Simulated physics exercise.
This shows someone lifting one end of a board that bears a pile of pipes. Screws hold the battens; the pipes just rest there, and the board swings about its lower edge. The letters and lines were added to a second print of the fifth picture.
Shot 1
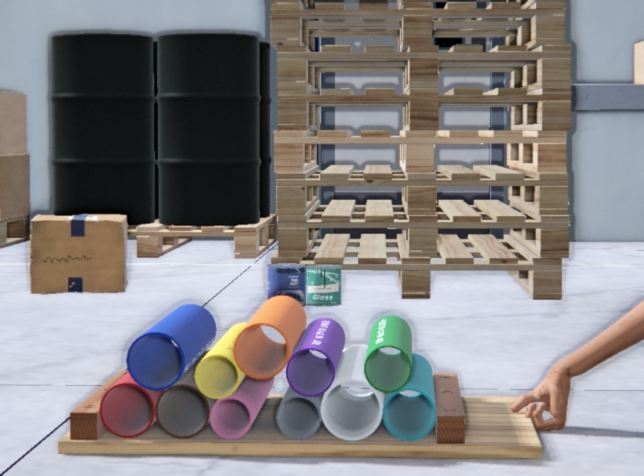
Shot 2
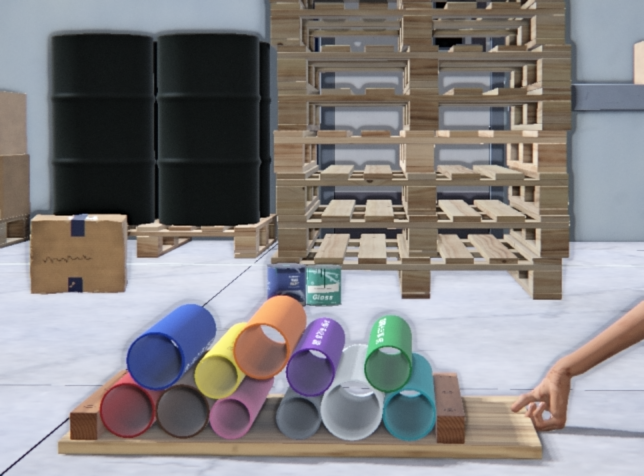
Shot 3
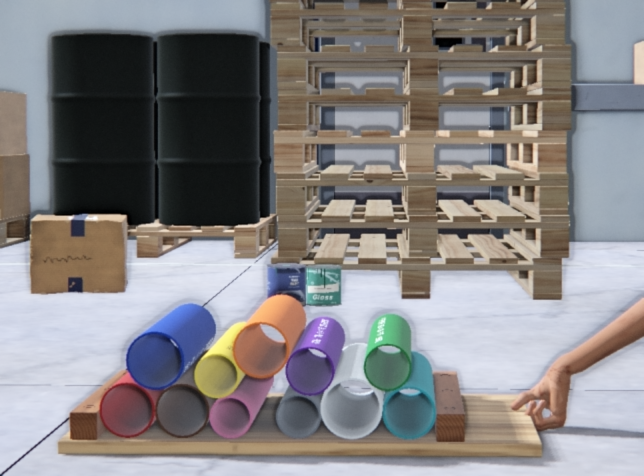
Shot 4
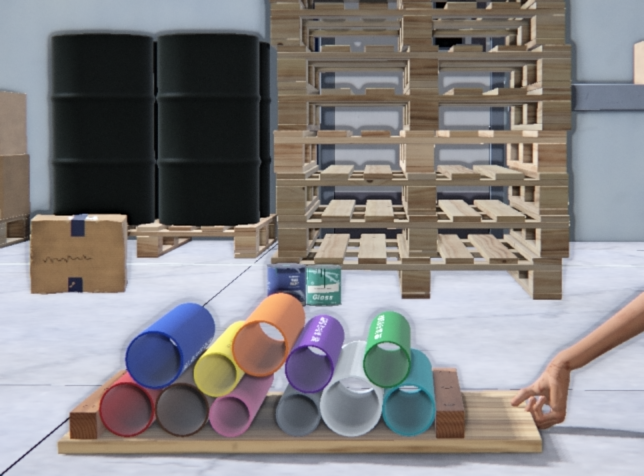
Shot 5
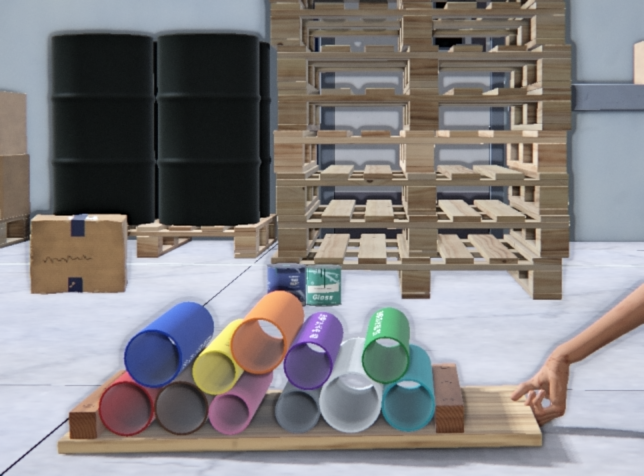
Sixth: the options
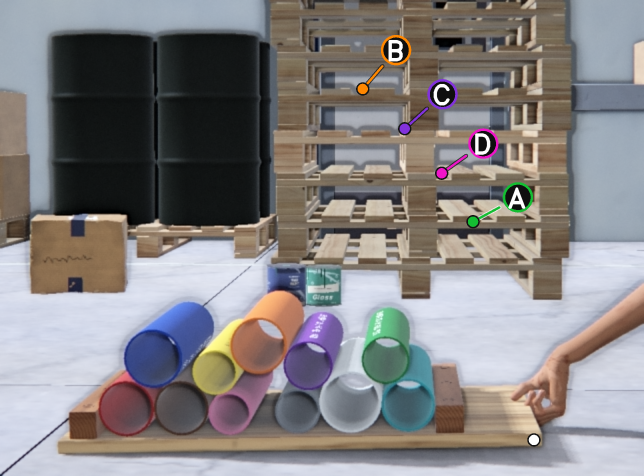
In a warehouse with stacked pallets and black drums, a hand at the right grips the end of a wooden board holding a pile of colourful pipes between two battens, and the board and pipes barely move.
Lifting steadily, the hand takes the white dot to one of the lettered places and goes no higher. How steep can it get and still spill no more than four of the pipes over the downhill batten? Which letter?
It can be raised to D.
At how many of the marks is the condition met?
The number is two.
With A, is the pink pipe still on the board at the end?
Yes, with A.
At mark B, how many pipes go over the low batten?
At B the number is five.
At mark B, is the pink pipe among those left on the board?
Yes, with B.
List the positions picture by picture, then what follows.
In the first frame, grey pipe (299, 418); white pipe (352, 410); turquoise pipe (410, 414).
In the second frame, turquoise pipe (410, 414); purple pipe (310, 372).
In the third frame, board (307, 409); white pipe (351, 408); turquoise pipe (409, 413); red pipe (128, 410).
In the fourth frame, board (307, 407); red pipe (127, 409); brown pipe (182, 409).
In the fifth frame, board (307, 404); red pipe (126, 408); brown pipe (182, 408).
On the copy, A at (473, 222); B at (363, 89); C at (405, 129); D at (442, 173); the white dot at (534, 440).
On D. First, board at 20°.
Then, board at 36°.
Finally, board at 36°, four over the low batten (purple, blue, yellow, orange).
By contrast, A four over the low batten (purple, blue, yellow, orange); B five over the low batten; C five over the low batten.
